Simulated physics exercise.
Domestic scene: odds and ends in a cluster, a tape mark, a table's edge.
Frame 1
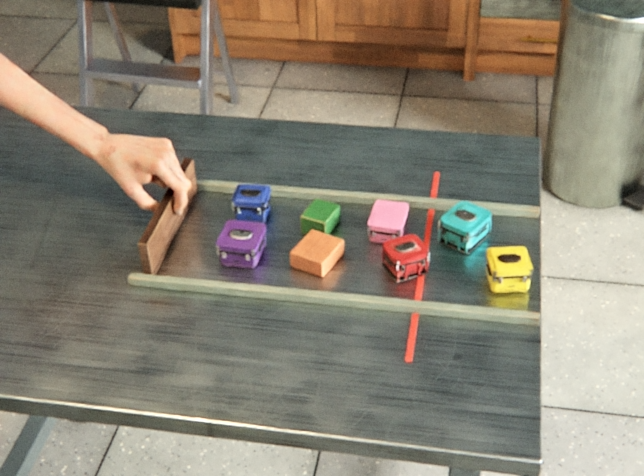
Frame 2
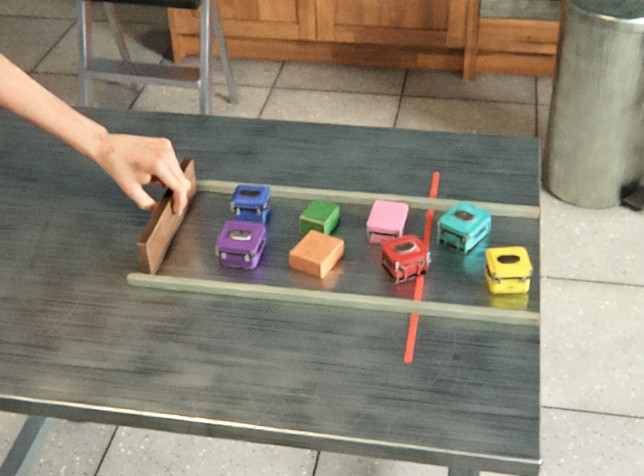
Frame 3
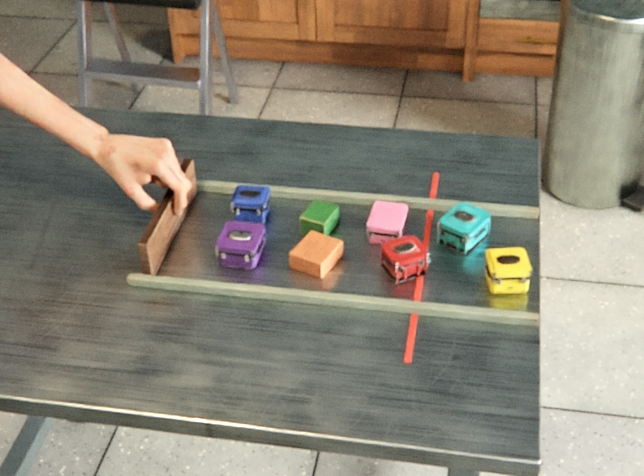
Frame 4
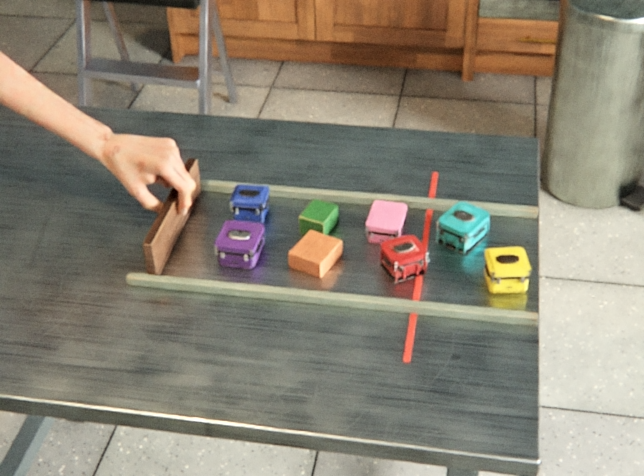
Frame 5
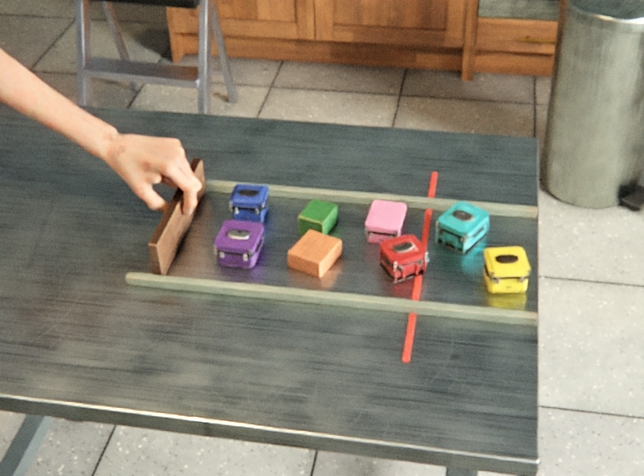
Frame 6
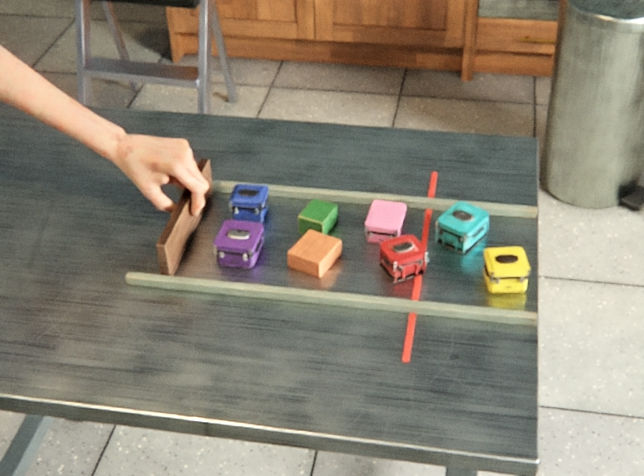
On a dark table in a domestic room, a hand holds a wooden board upright between two rails, then slides it slightly right toward small colourful cases and blocks, which stay still around a strip of red tape.
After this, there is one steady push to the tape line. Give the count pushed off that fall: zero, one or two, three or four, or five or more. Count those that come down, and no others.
Count: One or two.
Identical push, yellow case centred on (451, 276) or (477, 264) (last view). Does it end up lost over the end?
Well, the yellow case sits tight the first time and fails to stay the second time.
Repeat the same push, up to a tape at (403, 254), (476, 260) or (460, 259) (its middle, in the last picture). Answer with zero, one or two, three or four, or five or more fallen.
One after another: No fall at all, three to four, three to four.
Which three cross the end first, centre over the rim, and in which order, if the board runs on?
Ranked earliest first, the yellow case comes before the turquoise case, which comes before the red case.
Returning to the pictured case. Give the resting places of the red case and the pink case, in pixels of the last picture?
(520, 273) and (506, 236), approximately.
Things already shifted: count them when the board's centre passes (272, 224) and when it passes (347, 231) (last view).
First position 4; second position 7.
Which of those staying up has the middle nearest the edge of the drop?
The red case finishes closest.
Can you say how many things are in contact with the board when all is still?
It's 2 of them.
Early on, none off yet; yellow case at rest near (506, 270); turquoise case at rest near (463, 227); red case at rest near (403, 258).
A while later, none off yet; yellow case at rest near (506, 270); turquoise case at rest near (463, 227); red case travelled a little near (420, 261).
Further along, none off yet; yellow case travelled a little near (519, 273); turquoise case travelled about its own width near (505, 228); red case travelled well along near (480, 269).
Finally, the number that fall off is one or two; lost, turquoise case and yellow case.
